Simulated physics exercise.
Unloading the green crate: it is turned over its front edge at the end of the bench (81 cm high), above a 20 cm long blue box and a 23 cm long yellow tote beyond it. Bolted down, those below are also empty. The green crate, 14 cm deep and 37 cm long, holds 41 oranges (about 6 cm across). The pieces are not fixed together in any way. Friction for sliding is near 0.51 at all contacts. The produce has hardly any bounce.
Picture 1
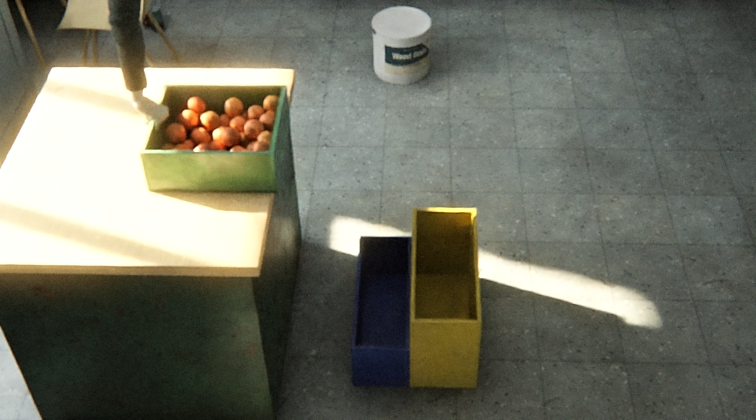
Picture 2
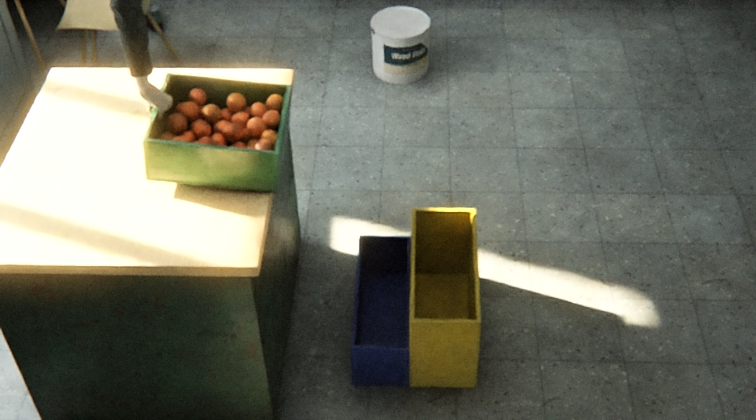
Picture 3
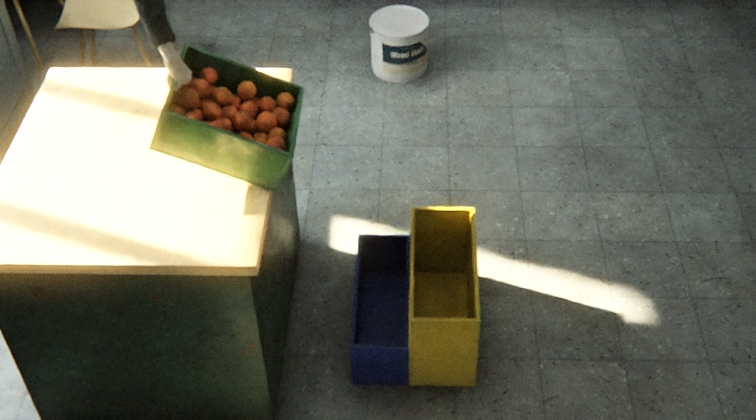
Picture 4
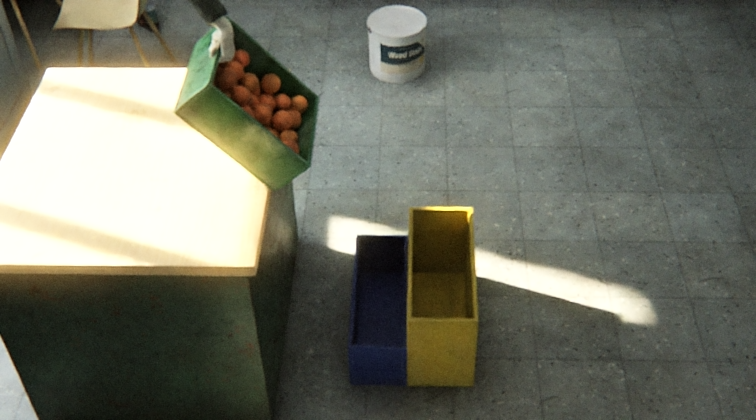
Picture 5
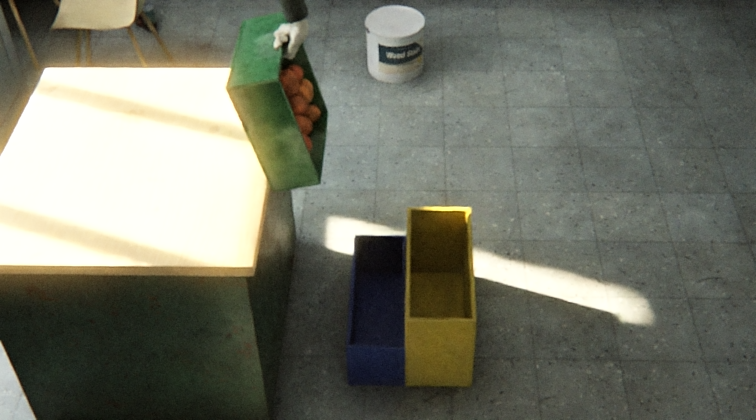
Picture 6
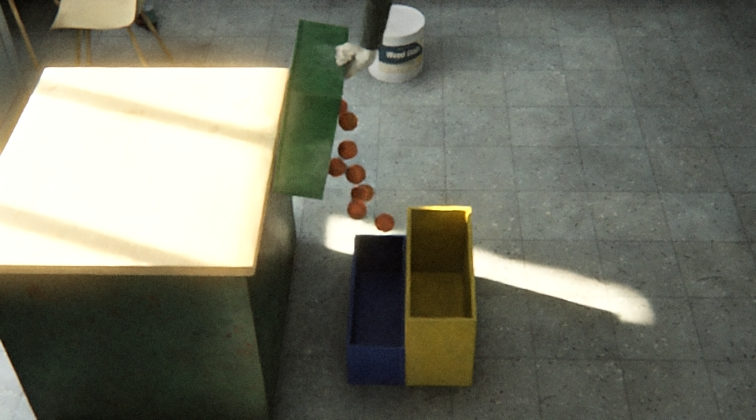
A green crate of oranges tilting steeply over a bench's end in a gloved hand, oranges tumbling out above blue and yellow containers.
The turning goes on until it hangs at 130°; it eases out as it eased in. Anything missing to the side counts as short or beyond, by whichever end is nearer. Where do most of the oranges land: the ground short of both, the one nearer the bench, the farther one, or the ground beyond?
Nearer.
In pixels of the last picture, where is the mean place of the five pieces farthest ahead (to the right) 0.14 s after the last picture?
Somewhere near pixel (401, 300) of the last view.
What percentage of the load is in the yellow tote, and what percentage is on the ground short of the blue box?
About 20 and 0 per cent.
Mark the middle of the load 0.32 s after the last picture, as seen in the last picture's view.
Somewhere near (370, 215) in the last picture's pixels.
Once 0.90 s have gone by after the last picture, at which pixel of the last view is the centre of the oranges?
Look near pixel (384, 314).
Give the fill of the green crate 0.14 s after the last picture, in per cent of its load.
70 %.
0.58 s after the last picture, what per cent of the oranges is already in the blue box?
65 %.
Then, 0.14 s after the last picture, tilt 115°; 29 still in the green crate, 2 in the blue box, 1 in the yellow tote and 9 in the air.
Then, 0.32 s after the last picture, tilt 126°; 4 still in the green crate, 7 in the blue box, 1 in the yellow tote and 29 in the air.
Then, 0.58 s after the last picture, tilt 130°; 27 in the blue box, 9 in the yellow tote and 5 in the air.
When it is over (0.90 s after the last picture), 31 in the blue box, 9 in the yellow tote and 1 on the ground beyond the yellow tote.
